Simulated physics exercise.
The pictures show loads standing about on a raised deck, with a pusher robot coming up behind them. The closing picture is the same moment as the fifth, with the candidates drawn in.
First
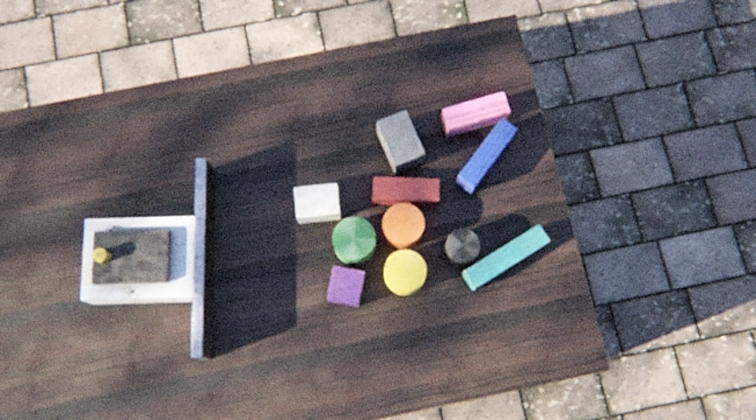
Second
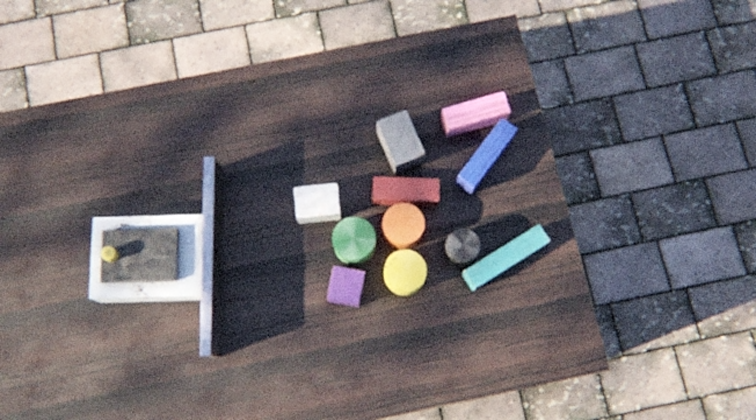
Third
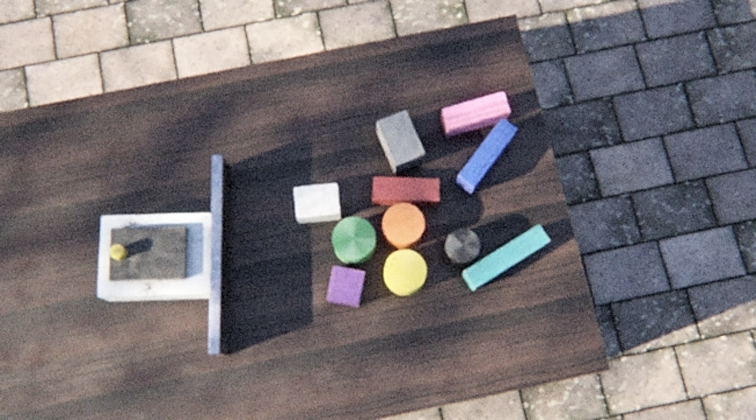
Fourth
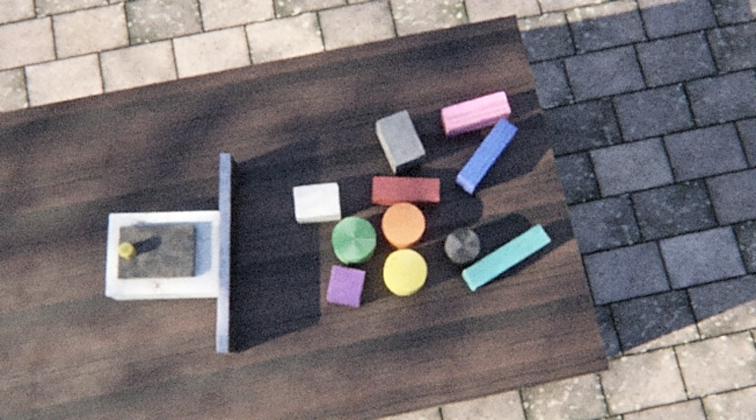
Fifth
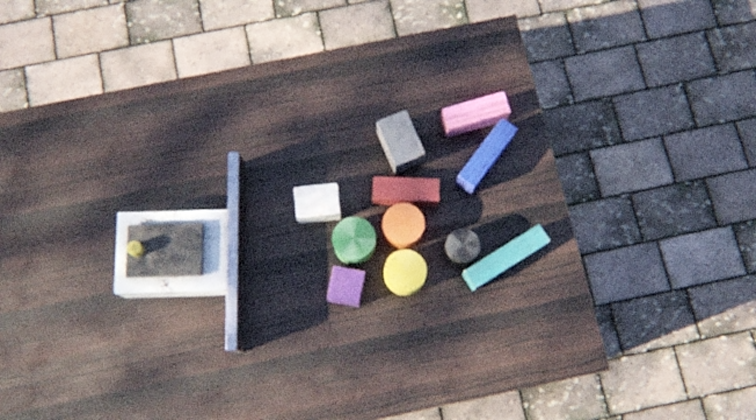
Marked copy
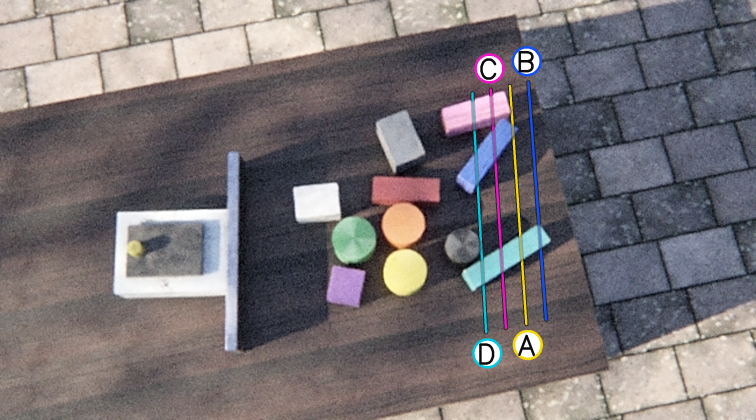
A white pusher robot with a wide upright blade crept slowly to the right across a dark wooden deck, closing some of the gap to a cluster of colourful blocks and canisters, which stayed still.
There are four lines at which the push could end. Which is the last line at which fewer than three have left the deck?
It can go as far as D.
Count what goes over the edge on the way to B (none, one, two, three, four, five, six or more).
By then, six or more.
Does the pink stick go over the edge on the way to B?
Yes.
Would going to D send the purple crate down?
No.
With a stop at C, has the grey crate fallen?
No.
On the copy, A at (518, 201); B at (537, 197); C at (498, 205); D at (479, 209).
On D. First, robot (260, 232); white crate (350, 199); blue stick (486, 157).
Then, robot (349, 214); blue stick (519, 152); turquoise bar (518, 261).
Finally, robot (419, 201); pink stick (538, 107); red bar (554, 175); none fallen.
By contrast, A drops five; B drops nine; C drops four.
